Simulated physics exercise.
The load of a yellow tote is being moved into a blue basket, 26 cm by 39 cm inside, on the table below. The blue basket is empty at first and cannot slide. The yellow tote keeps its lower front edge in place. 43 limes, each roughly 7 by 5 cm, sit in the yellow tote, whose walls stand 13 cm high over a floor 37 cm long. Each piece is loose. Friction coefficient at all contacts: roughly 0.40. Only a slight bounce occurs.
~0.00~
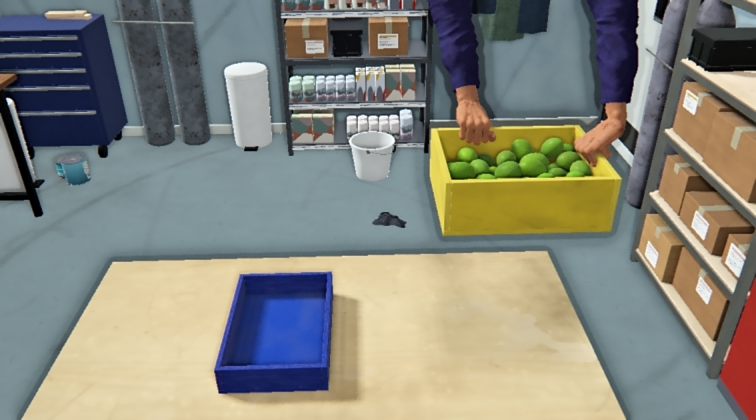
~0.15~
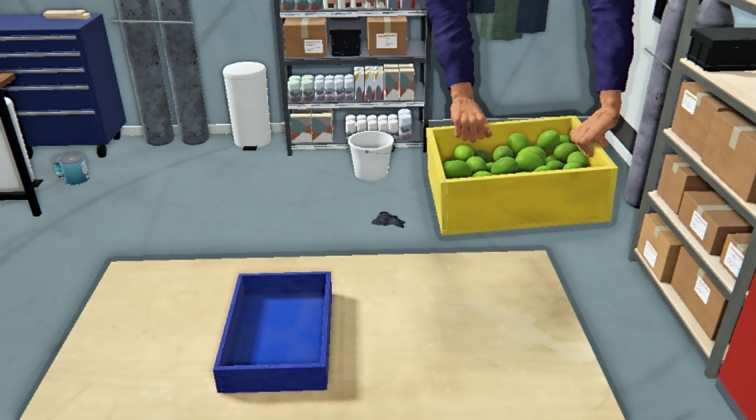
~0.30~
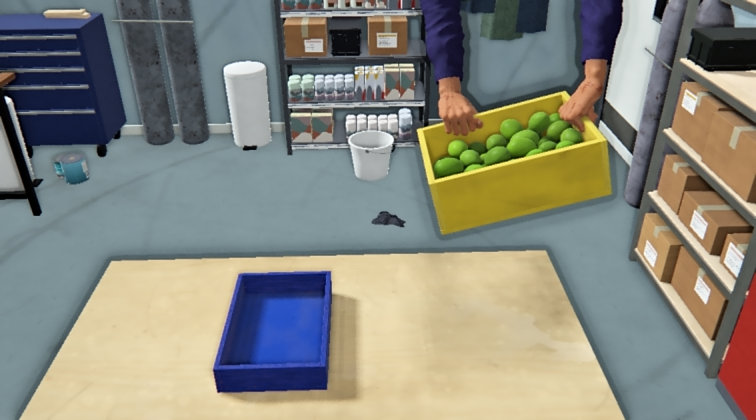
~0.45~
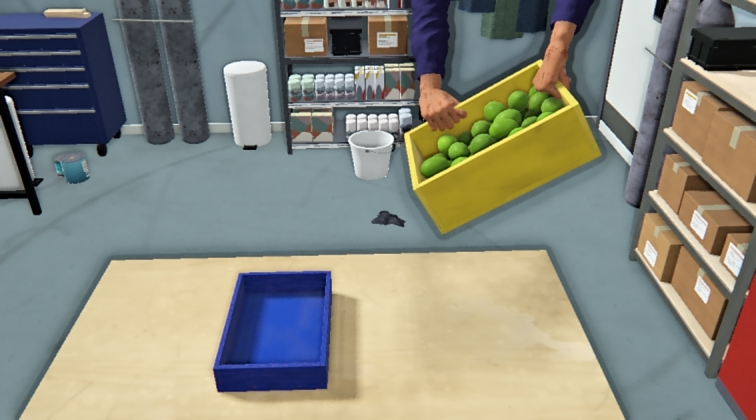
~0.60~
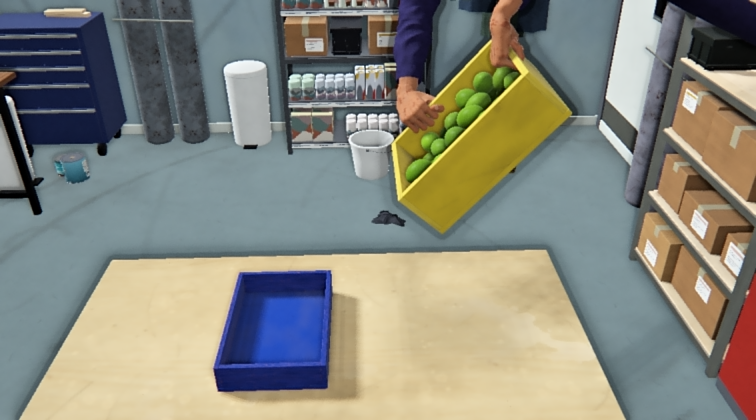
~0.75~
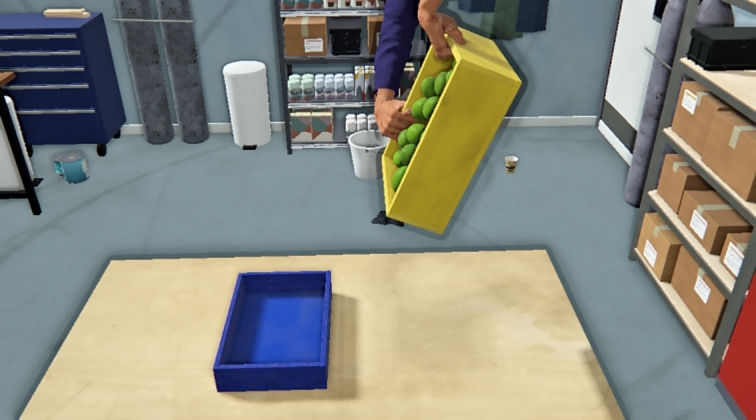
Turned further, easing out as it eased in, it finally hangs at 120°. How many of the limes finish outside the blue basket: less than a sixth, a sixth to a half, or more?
Outside tally: One sixth to one half, blue basket.
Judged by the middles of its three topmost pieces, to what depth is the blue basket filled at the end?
Roughly 7 cm.
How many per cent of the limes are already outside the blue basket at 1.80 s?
Estimate for then: Some 40 percent.
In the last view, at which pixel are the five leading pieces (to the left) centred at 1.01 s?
Their centre is around (338, 212).
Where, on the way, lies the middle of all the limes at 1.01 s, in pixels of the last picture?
You'd find the load's middle at roughly (397, 172).
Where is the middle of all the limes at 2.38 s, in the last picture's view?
Look near pixel (287, 326).
After 1.01 s, tilt 99°; 32 still in the yellow tote and 11 in the air.
After 1.34 s, tilt 120°; 5 still in the yellow tote, 14 in the blue basket, 4 outside the blue basket and 20 in the air.
After 1.80 s, tilt 120°; 26 in the blue basket and 17 outside the blue basket.
When it is over (at 2.38 s), 26 in the blue basket and 17 outside the blue basket. Asked share, 17 of 43, 40 per cent.
